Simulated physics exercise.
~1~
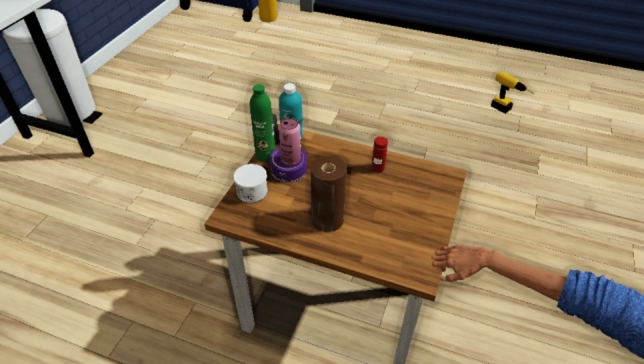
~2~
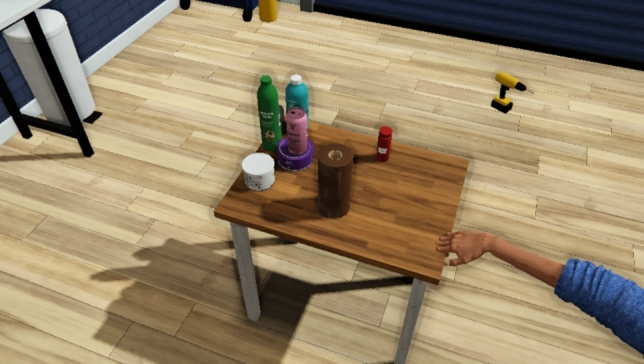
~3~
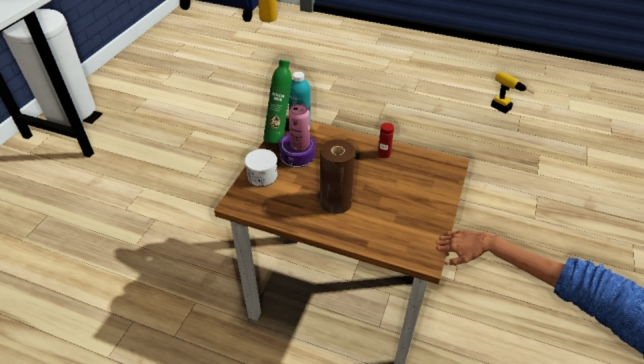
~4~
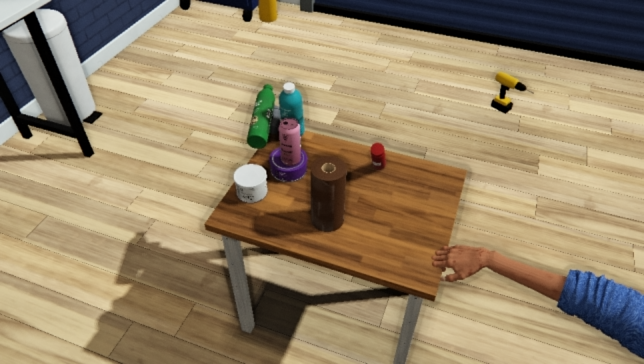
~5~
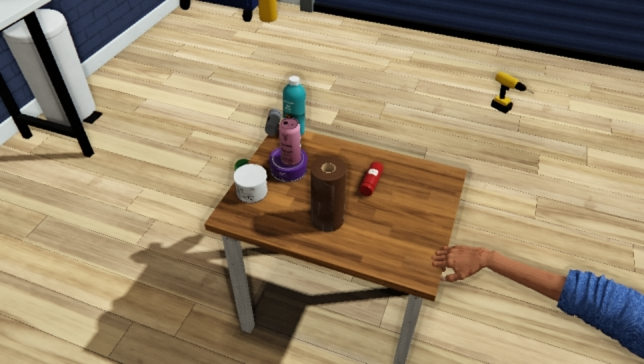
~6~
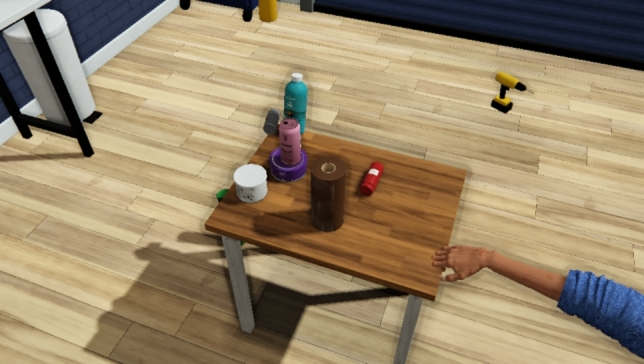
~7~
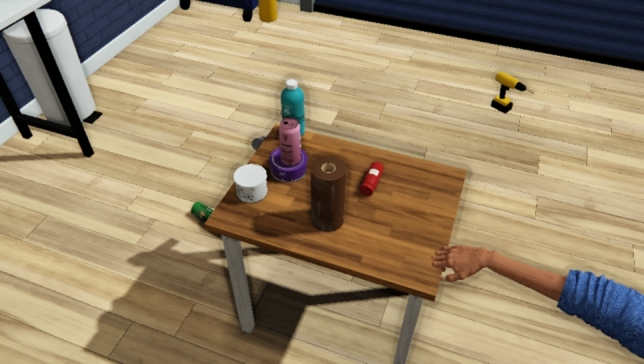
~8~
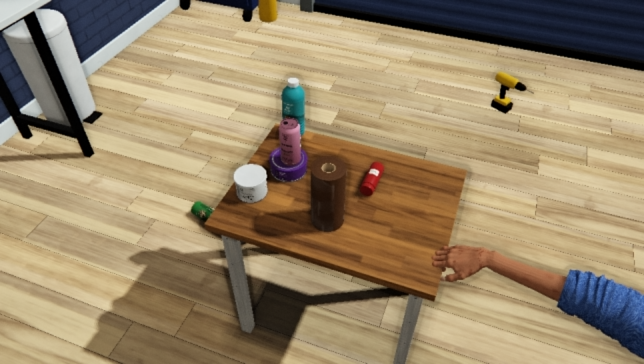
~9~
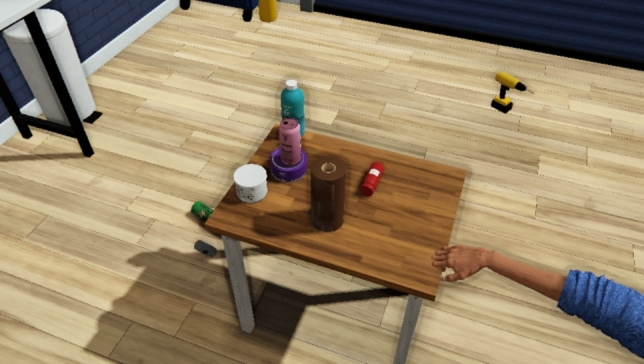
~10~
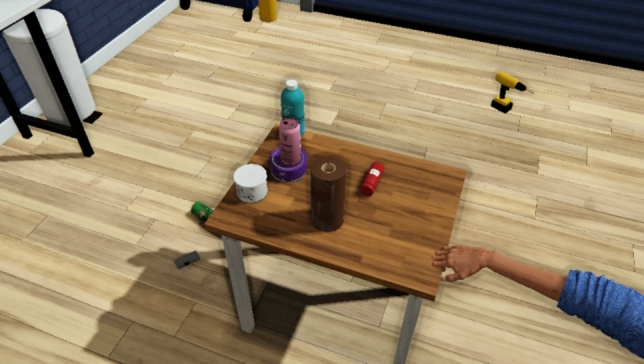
An arm rests by a shifting table as two containers fall off and another topples.
